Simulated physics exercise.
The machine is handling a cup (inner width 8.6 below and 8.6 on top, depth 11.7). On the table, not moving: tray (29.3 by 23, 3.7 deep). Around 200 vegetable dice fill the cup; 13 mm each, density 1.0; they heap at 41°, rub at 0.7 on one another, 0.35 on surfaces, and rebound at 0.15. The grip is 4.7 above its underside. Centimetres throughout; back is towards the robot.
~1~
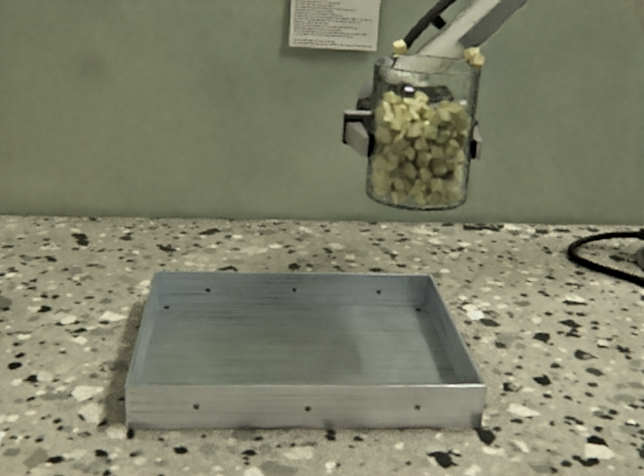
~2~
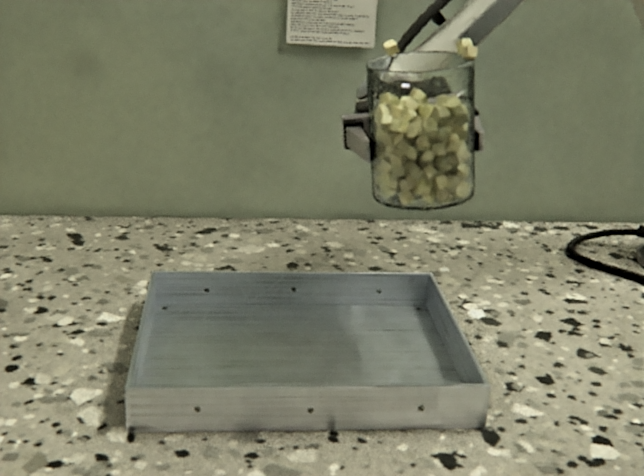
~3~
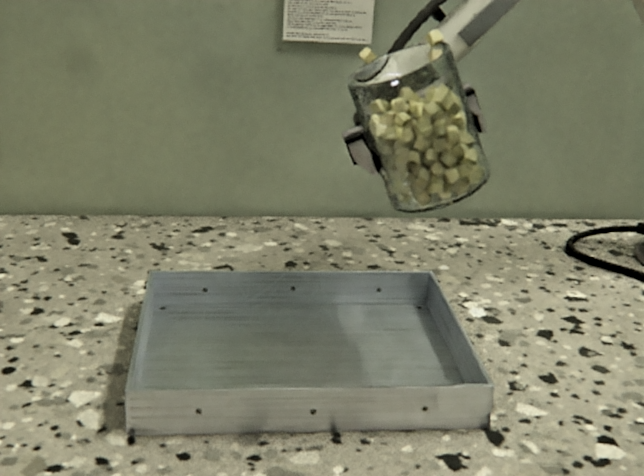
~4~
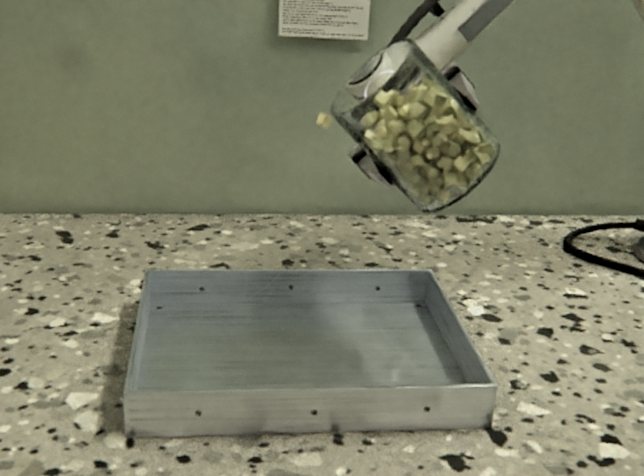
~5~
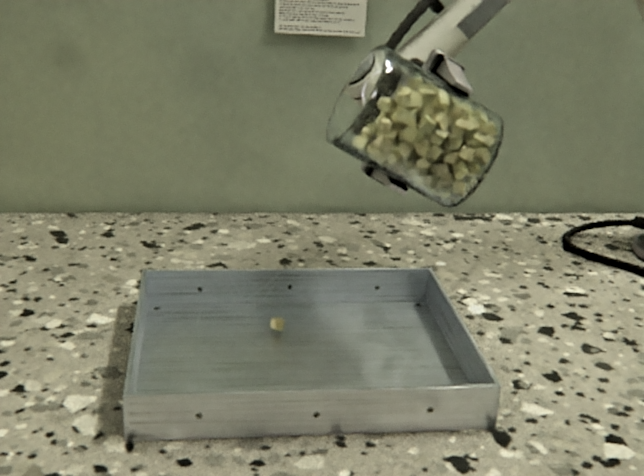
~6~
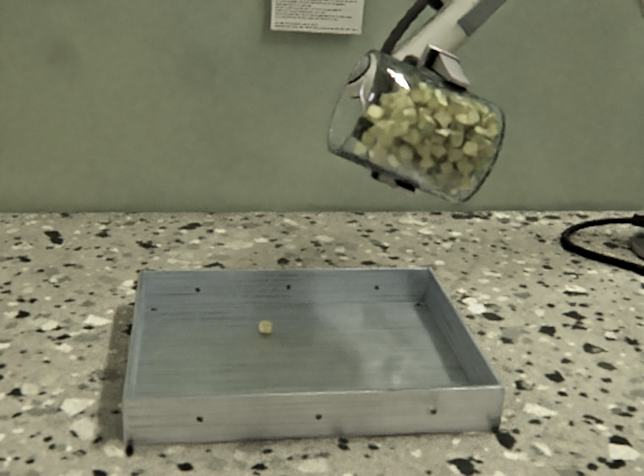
A robot arm with a grey gripper reaches in from the upper right, seen from the front and slightly above, over a speckled stone-like table against a green wall with a paper notice. It holds a clear cup of pale yellow vegetable dice above a shallow grey metal tray, with a black cable at right. The arm tips the cup steadily leftward, one die drops into the tray, and the view drifts slightly.
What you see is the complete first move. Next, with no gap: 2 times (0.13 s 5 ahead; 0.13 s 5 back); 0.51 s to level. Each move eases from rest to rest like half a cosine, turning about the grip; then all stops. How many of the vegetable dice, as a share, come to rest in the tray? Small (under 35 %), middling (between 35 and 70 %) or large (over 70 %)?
In the tray the share is small, under 35 %.
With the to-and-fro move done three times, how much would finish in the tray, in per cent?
In that case some 20 per cent.
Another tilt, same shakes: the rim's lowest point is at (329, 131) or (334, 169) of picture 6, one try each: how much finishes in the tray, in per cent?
About 5 and 45 per cent.
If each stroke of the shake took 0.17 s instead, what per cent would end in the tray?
Then about 5 per cent.
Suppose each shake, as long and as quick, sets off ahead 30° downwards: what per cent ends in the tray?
About 5 per cent.
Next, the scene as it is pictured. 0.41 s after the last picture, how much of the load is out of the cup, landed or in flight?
Some 10 per cent.
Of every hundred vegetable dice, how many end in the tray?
Roughly 15 per cent.
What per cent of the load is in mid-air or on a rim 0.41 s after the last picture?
About 0 per cent.
Then, 0.41 s after the last picture, tilted 68° forward, highest piece 24 above the table; 184 in the cup, 18 in the tray.
Then, 0.82 s after the last picture, tilted 24° forward, highest piece 26 above the table; 168 in the cup, 34 in the tray.
Then, 1.23 s after the last picture, level, highest piece 26 above the table; 168 in the cup, 34 in the tray.
Then, 2.28 s after the last picture, level, highest piece 26 above the table; 168 in the cup, 34 in the tray.
Final count, 168 in the cup, 34 in the tray. That is 17 % in the tray.
